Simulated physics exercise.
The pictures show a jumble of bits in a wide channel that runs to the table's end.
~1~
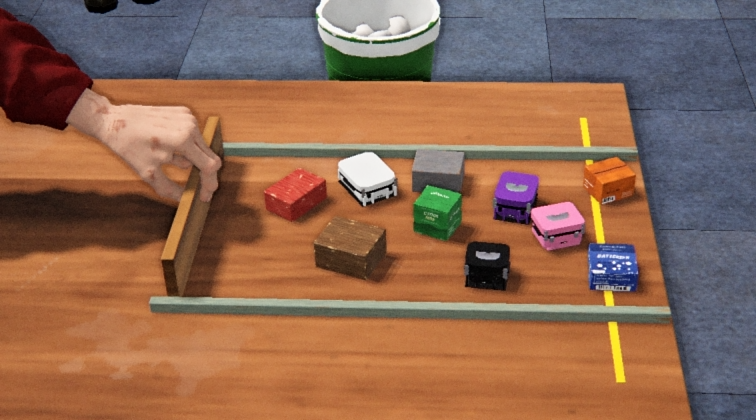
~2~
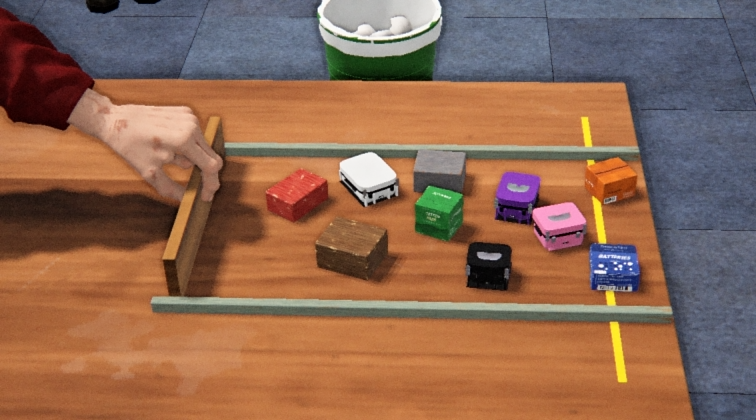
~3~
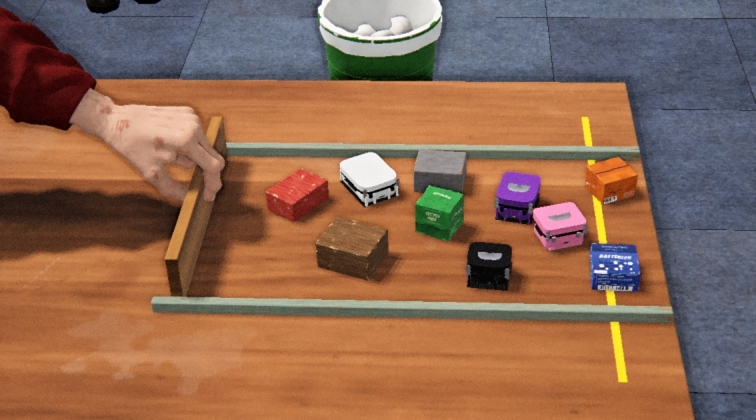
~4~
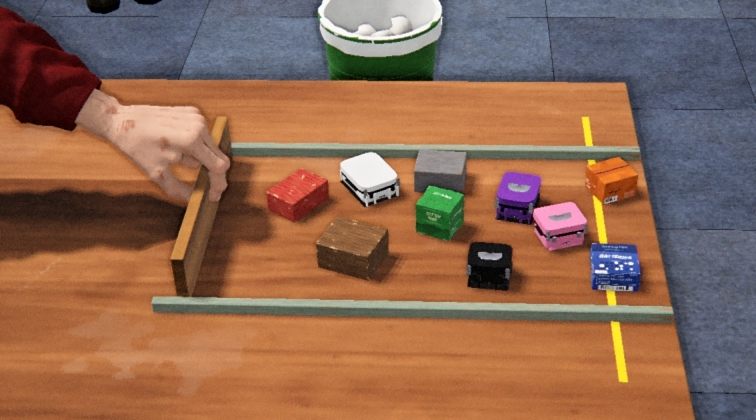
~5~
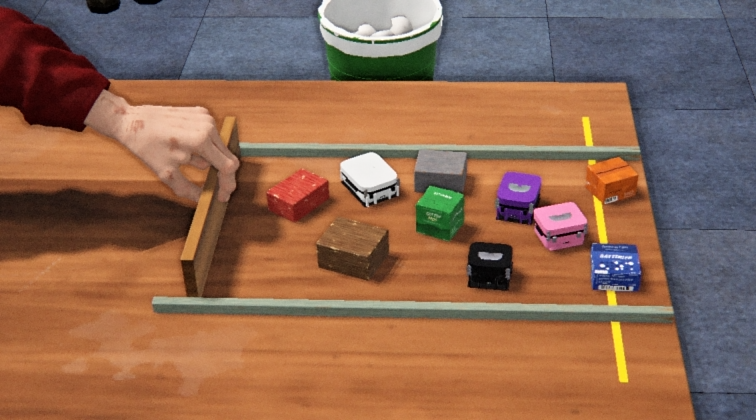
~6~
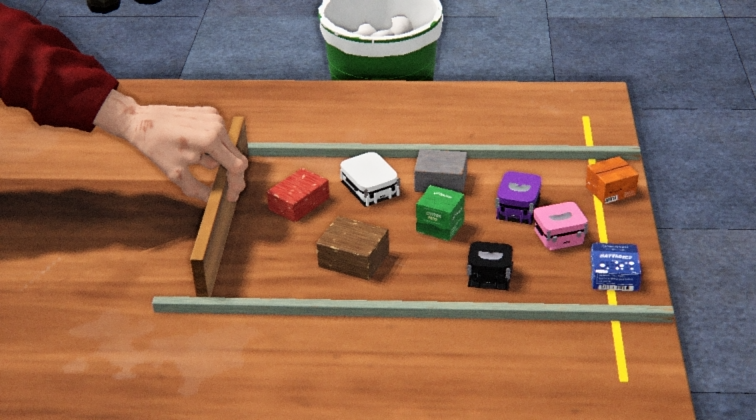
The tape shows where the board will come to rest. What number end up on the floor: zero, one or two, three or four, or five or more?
Outcome: The number that fall off is five or more.
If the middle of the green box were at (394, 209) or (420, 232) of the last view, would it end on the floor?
In turn it holds on; comes down.
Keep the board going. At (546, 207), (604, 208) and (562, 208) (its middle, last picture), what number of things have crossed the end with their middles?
The counts: 1, 6 and 2.
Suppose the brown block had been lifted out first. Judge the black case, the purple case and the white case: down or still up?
The black case holds on; the purple case falls; the white case stays on.
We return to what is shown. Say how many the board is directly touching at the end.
3 of them.
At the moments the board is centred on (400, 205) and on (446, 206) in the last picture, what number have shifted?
5 and 7.
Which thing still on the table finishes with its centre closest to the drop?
The green box ends nearest.
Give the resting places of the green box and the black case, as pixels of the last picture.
Near (656, 216) and (631, 283).
Soon after, none off yet; orange box at rest near (612, 180); blue box at rest near (615, 267); pink case at rest near (560, 228).
Then, none off yet; orange box tipped well over near (668, 189); blue box moved a little near (629, 273); pink case moved well along near (632, 239).
At rest, the number that fall off is five or more; fallen, grey block, purple case, pink case, blue box and orange box.
